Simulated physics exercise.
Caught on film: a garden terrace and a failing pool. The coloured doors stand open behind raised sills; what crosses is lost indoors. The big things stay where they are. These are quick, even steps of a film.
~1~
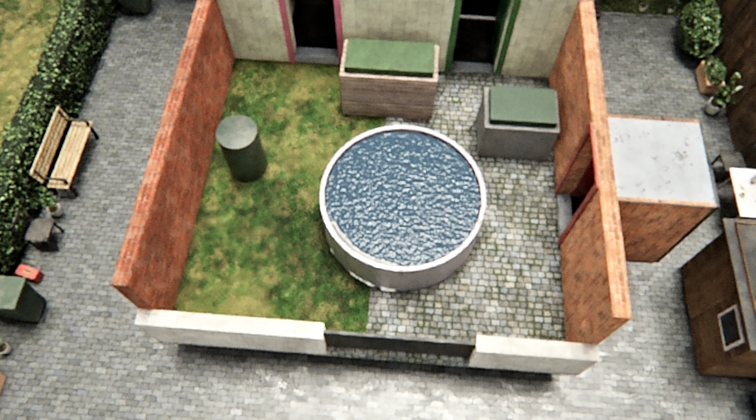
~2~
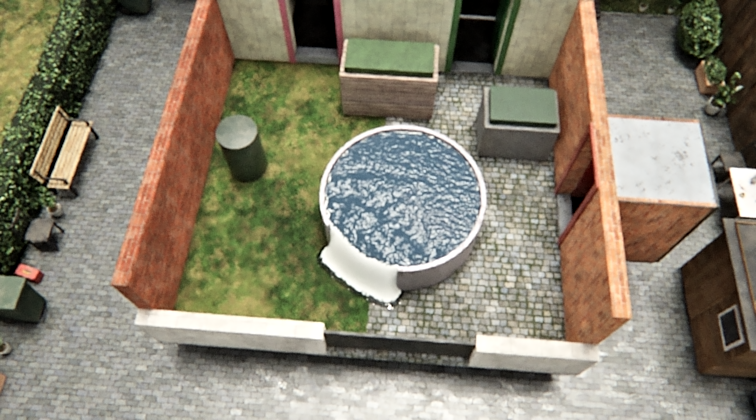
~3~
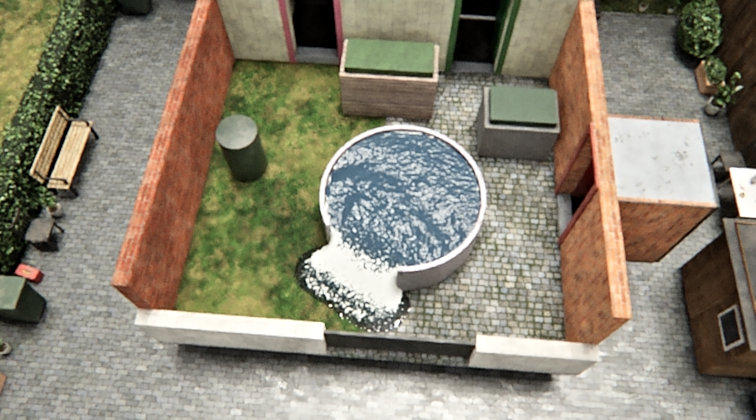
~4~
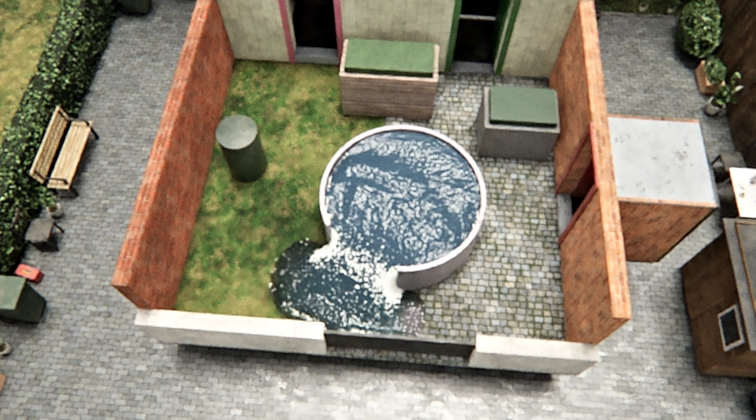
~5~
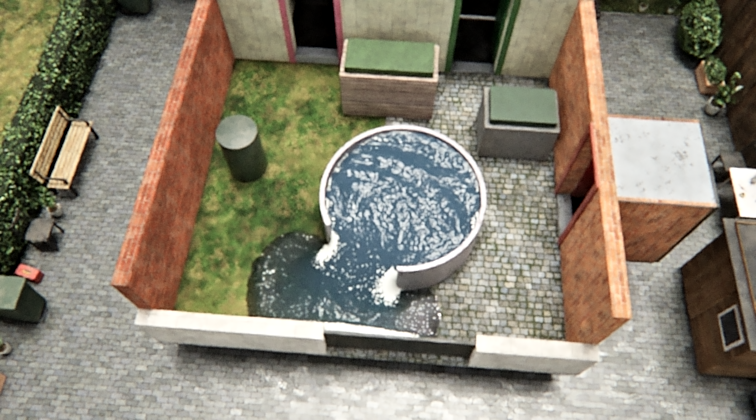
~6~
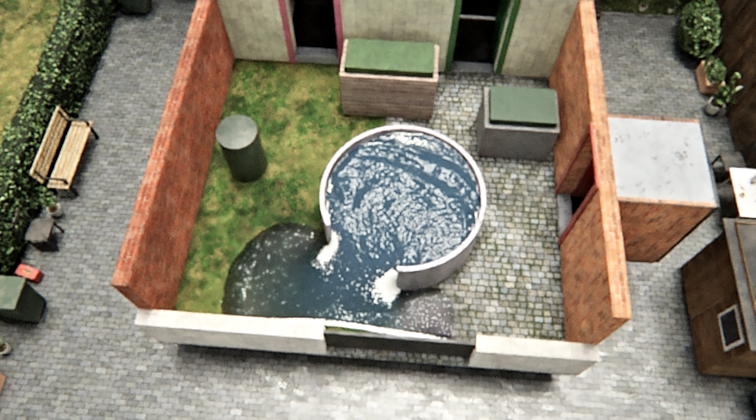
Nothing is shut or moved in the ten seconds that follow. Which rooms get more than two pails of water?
In the end: The green door lets in a lot; the red door lets in a lot; the pink door admits no more than that.
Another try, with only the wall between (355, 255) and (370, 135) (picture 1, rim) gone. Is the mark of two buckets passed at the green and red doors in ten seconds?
One by one: The green one takes more, the red one takes more.
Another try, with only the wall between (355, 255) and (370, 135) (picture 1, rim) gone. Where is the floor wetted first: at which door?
The one in pink.
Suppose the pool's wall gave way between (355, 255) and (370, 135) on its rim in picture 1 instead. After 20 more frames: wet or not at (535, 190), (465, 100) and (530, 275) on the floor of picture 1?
In that order: Clear, clear, clear.
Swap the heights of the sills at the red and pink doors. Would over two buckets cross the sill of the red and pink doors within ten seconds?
Then: Red door takes less; pink door takes more.
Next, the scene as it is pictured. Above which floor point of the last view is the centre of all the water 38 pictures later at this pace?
Close to (348, 207).
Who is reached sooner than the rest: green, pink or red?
The one in red.
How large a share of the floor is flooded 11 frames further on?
I make it 40 per cent.
A moment on, water covers 25 % of the floor; the green door not reached, the red door not reached, the pink door not reached.
Next, water covers 40 % of the floor; the green door not reached, the red door not reached, the pink door not reached.
Then, water covers 65 % of the floor; the green door not reached, the red door under two buckets in, the pink door not reached.
Later, water covers 95 % of the floor; the green door wet at the sill, nothing in, the red door under two buckets in, the pink door wet at the sill, nothing in.
In the end, water covers 100 % of the floor; the green door far over two buckets in, the red door over two buckets in, the pink door wet at the sill, nothing in.
